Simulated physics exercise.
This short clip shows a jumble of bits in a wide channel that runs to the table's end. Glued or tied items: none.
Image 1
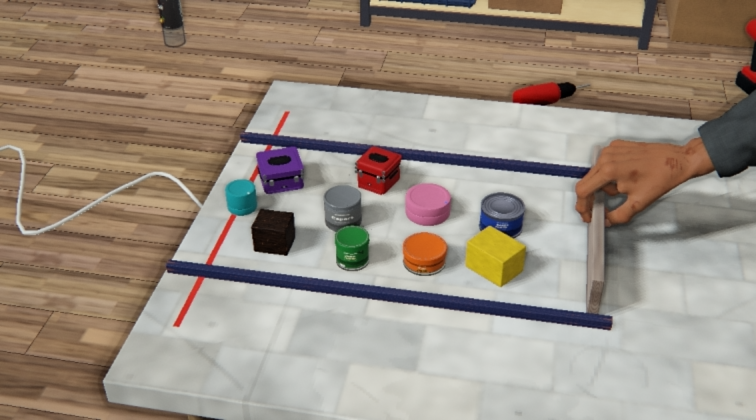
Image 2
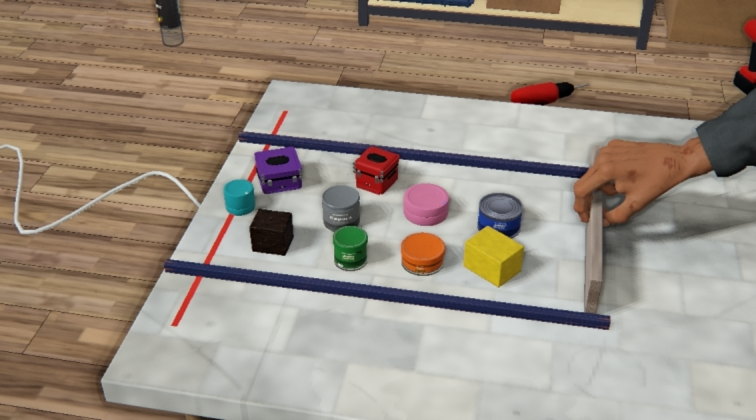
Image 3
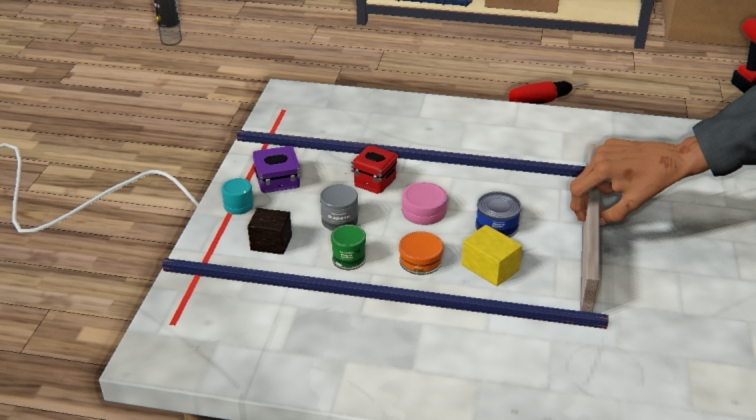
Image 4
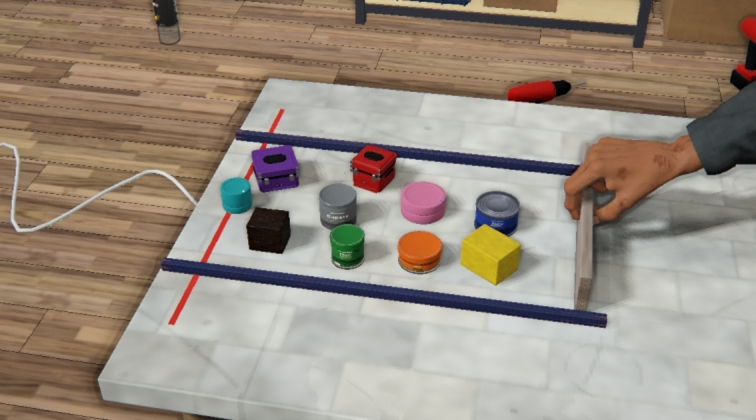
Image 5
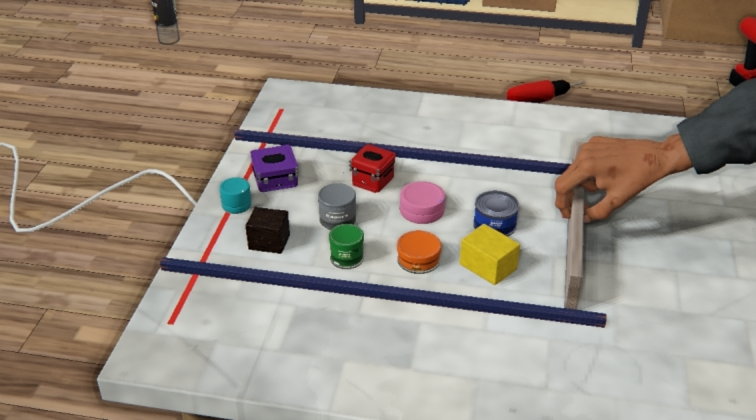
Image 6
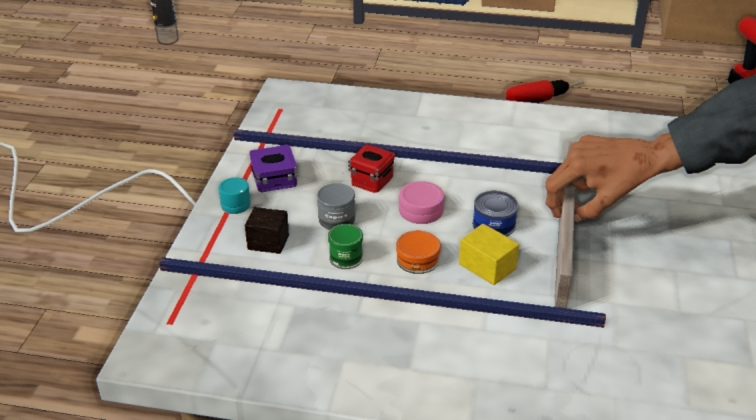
A hand gripping an upright board slid it slowly a short way left between two dark blue rails, while the colourful tubs, boxes and lids on the pale tabletop stayed in their places.
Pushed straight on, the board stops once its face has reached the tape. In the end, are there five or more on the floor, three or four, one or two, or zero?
The table is going to lose at least five pieces.
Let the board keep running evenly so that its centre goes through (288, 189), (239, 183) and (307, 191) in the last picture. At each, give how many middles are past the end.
Per position: 1 / 6 / 0.
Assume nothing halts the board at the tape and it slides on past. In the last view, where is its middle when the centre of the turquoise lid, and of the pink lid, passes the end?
With the turquoise lid it sits around (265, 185), with the pink lid around (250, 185).
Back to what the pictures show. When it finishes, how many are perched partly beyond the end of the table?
It totals 4.
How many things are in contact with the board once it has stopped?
The count in contact is 3.
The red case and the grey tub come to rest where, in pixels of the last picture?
In the last picture the first middle sits at (237, 141) and the other at (197, 201).
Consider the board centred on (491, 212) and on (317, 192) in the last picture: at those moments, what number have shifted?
So far 3, and 9 at the second.
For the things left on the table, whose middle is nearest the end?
The grey tub.
Early on, none off yet; turquoise lid at rest near (235, 195); purple case at rest near (274, 169); black block at rest near (267, 230).
A while later, none off yet; turquoise lid at rest near (235, 195); purple case travelled about its own width near (248, 160); black block travelled about its own width near (216, 224).
Finally, the number that fall off is five or more; lost, orange tin, pink lid, green pot, black block, purple case and turquoise lid.
